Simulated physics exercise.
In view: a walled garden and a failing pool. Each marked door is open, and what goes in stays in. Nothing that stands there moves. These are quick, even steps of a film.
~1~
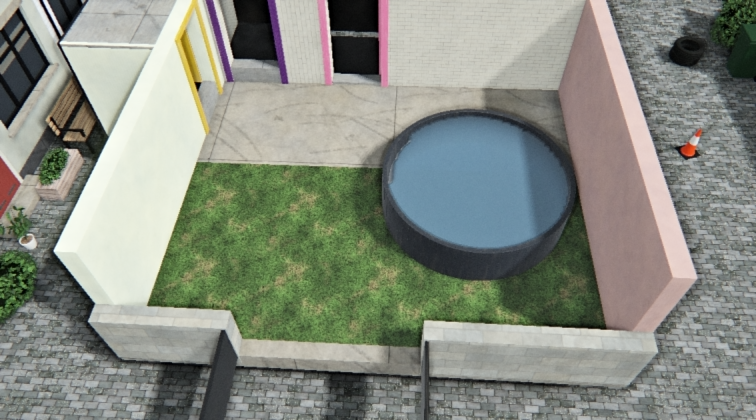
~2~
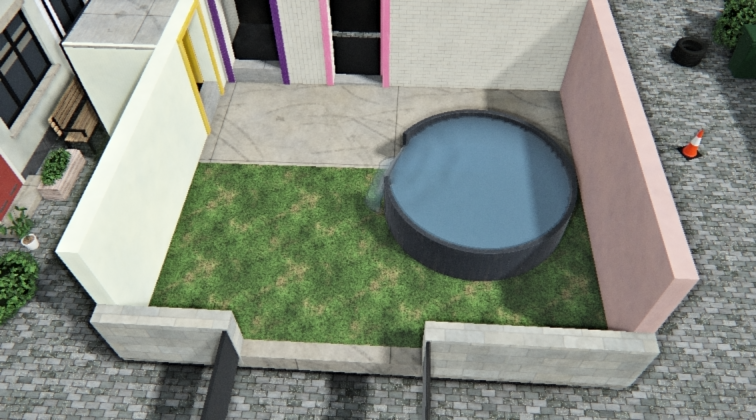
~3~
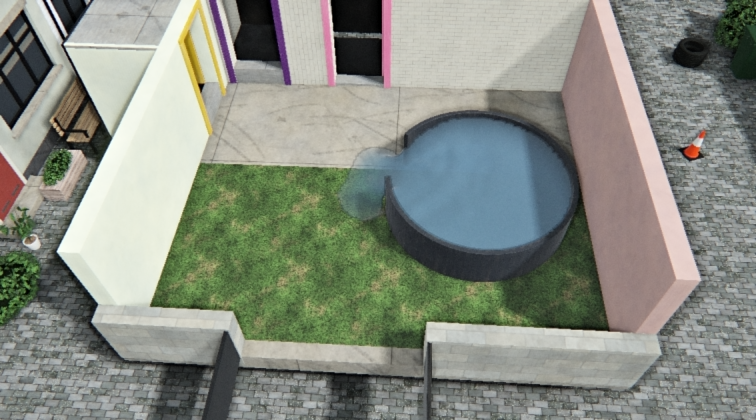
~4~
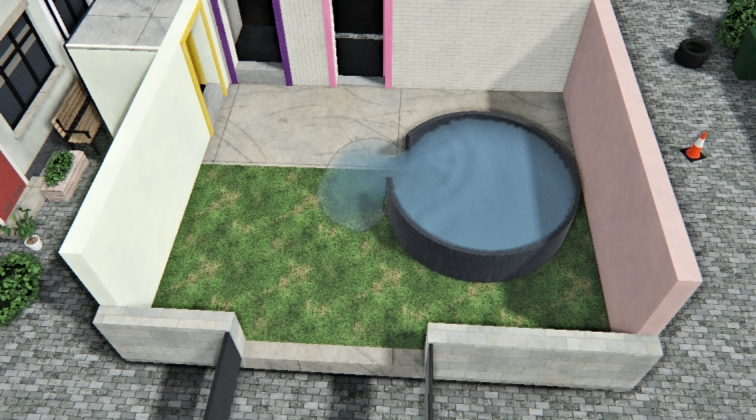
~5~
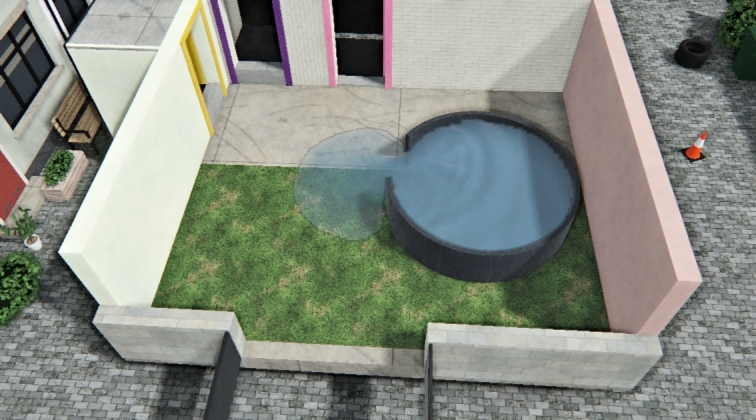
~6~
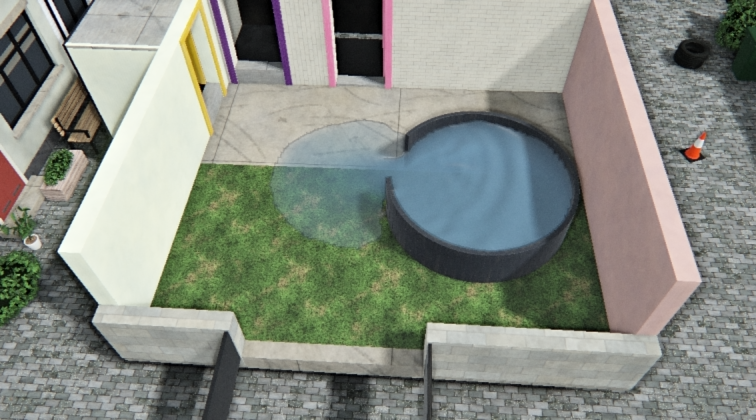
Water pours from a gap in the round pool's left side and spreads across the grass and paving.
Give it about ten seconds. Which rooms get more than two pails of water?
One by one: The pink door lets in a lot; the purple door admits no more than that; the yellow door admits no more than that.
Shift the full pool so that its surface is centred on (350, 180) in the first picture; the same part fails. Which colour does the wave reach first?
First comes the door marked yellow.
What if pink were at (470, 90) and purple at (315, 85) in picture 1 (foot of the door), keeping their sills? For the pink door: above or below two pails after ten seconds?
My reading: The pink door holds.
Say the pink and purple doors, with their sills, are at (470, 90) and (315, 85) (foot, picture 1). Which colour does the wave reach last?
I say the pink one.
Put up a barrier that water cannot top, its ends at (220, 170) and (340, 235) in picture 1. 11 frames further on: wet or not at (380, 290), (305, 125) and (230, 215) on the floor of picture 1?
As listed: Free of water, flooded, dry.
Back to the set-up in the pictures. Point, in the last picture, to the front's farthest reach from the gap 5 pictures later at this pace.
I would point to (217, 117).
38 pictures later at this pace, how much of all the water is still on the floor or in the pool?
Close to 96 %.
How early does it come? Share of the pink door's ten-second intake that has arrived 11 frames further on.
About 5 per cent.
A moment on, water covers 35 % of the floor; the pink door not reached, the purple door not reached, the yellow door not reached.
Next, water covers 50 % of the floor; the pink door under two buckets in, the purple door wet at the sill, nothing in, the yellow door wet at the sill, nothing in.
Then, water covers 55 % of the floor; the pink door under two buckets in, the purple door under two buckets in, the yellow door under two buckets in.
Later, water covers 75 % of the floor; the pink door over two buckets in, the purple door under two buckets in, the yellow door under two buckets in.
In the end, water covers 95 % of the floor; the pink door far over two buckets in, the purple door under two buckets in, the yellow door under two buckets in.
